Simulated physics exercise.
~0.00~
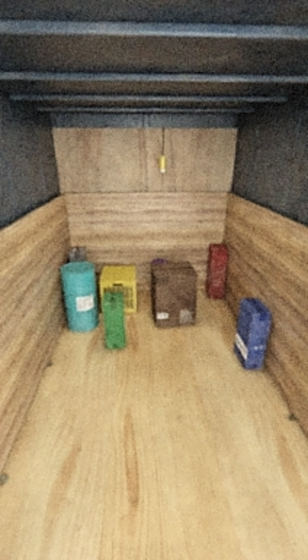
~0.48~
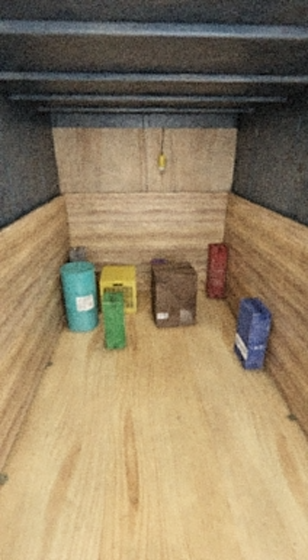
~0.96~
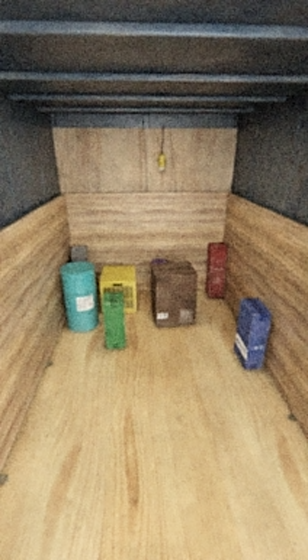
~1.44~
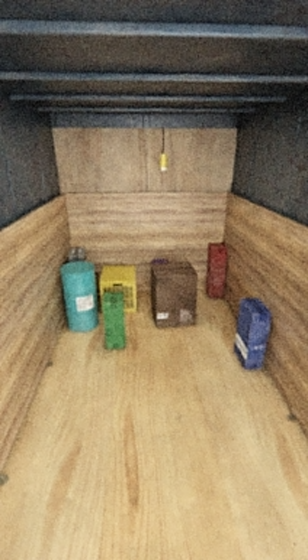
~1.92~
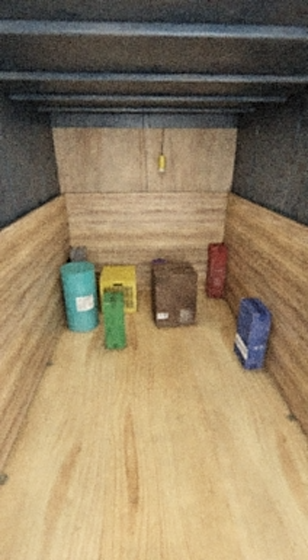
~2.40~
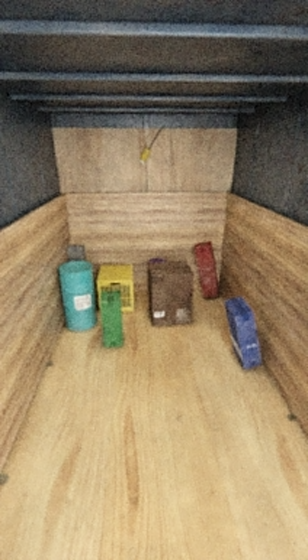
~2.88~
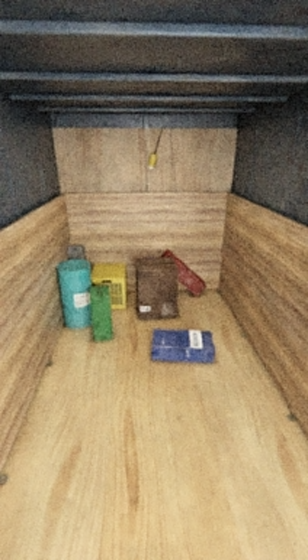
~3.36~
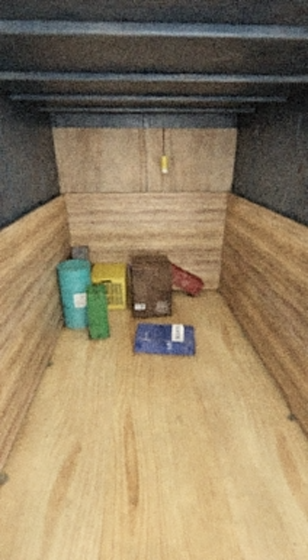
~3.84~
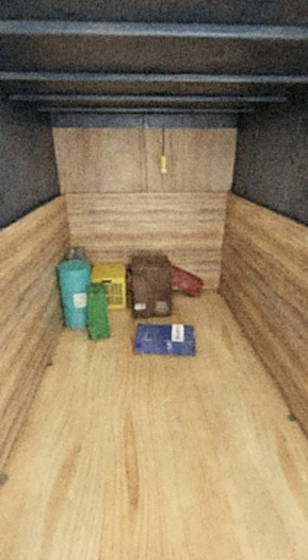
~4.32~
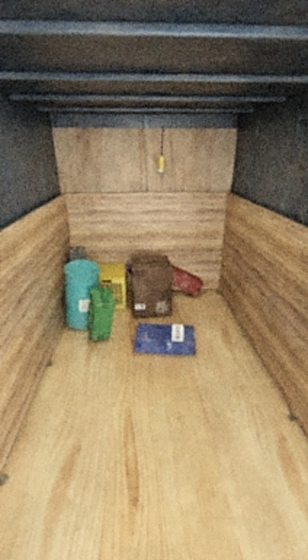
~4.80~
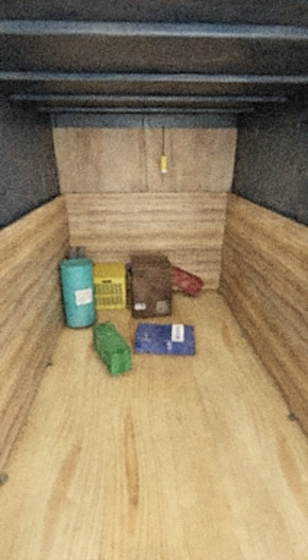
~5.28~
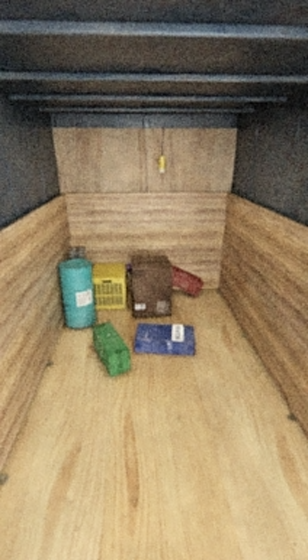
The clip opens on a wood-lined load bay where a turquoise drum, a yellow chest and several boxes stand loose on the floor, and at first they barely stir. Then the blue box and the red box on the right tilt to the left, while a yellow tag hanging at the far wall swings. The blue box drops onto its side and slides left, the red box tips over behind the brown one, and the brown box shifts left, still upright. After a lull, the green box leans and topples towards the viewer. It ends lying beside the blue box, with the drum and yellow chest still standing.
